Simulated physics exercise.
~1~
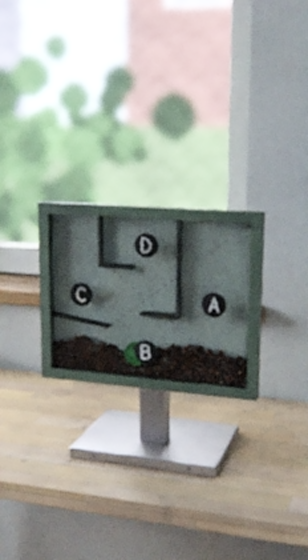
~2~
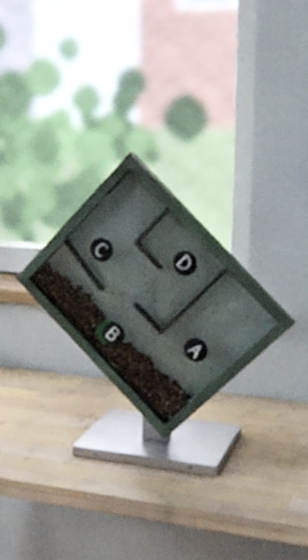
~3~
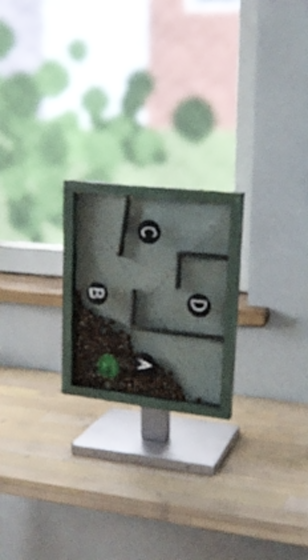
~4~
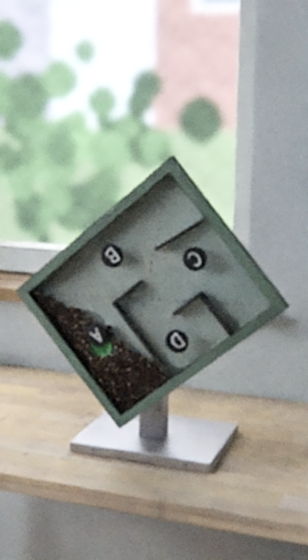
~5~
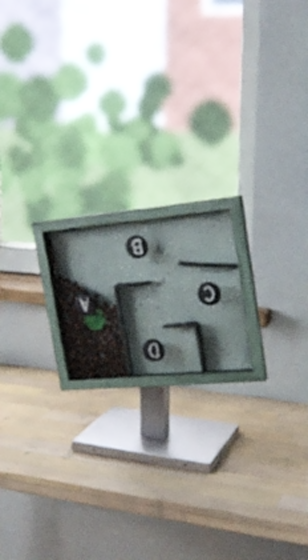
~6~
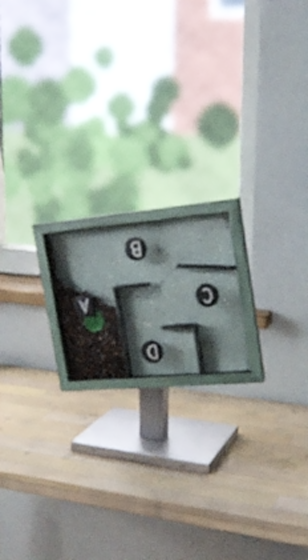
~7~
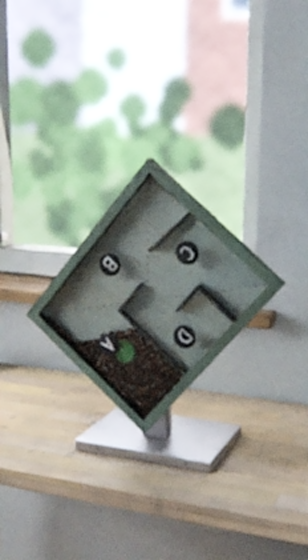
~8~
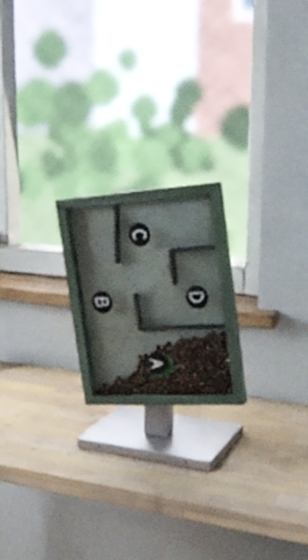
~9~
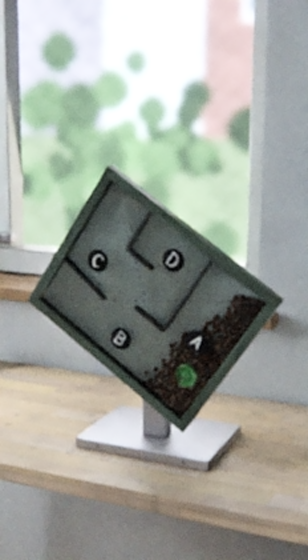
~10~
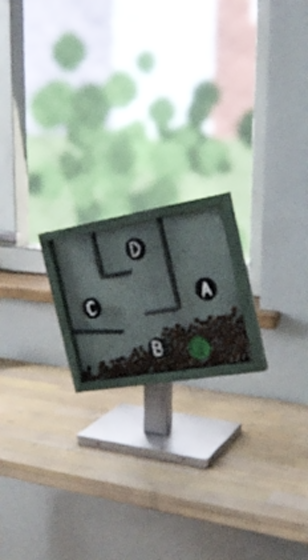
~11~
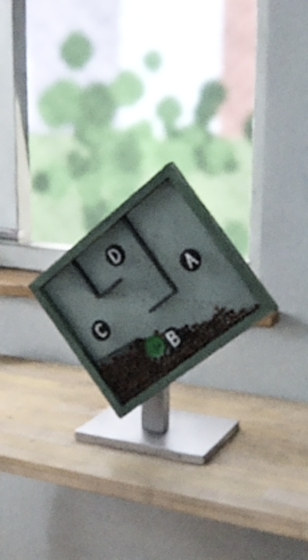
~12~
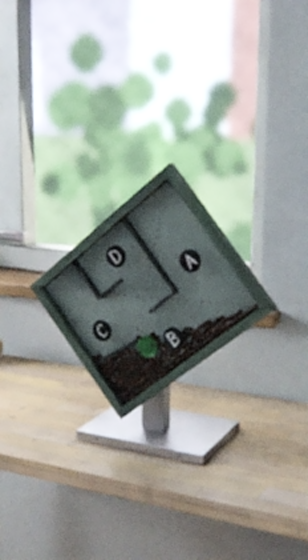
On a wooden ledge by a window, a green-framed box of dark beads with lettered walls turned clockwise until nearly upside down, paused, then swung back past level and stopped tilted the other way, the beads and green disc resting low around B.
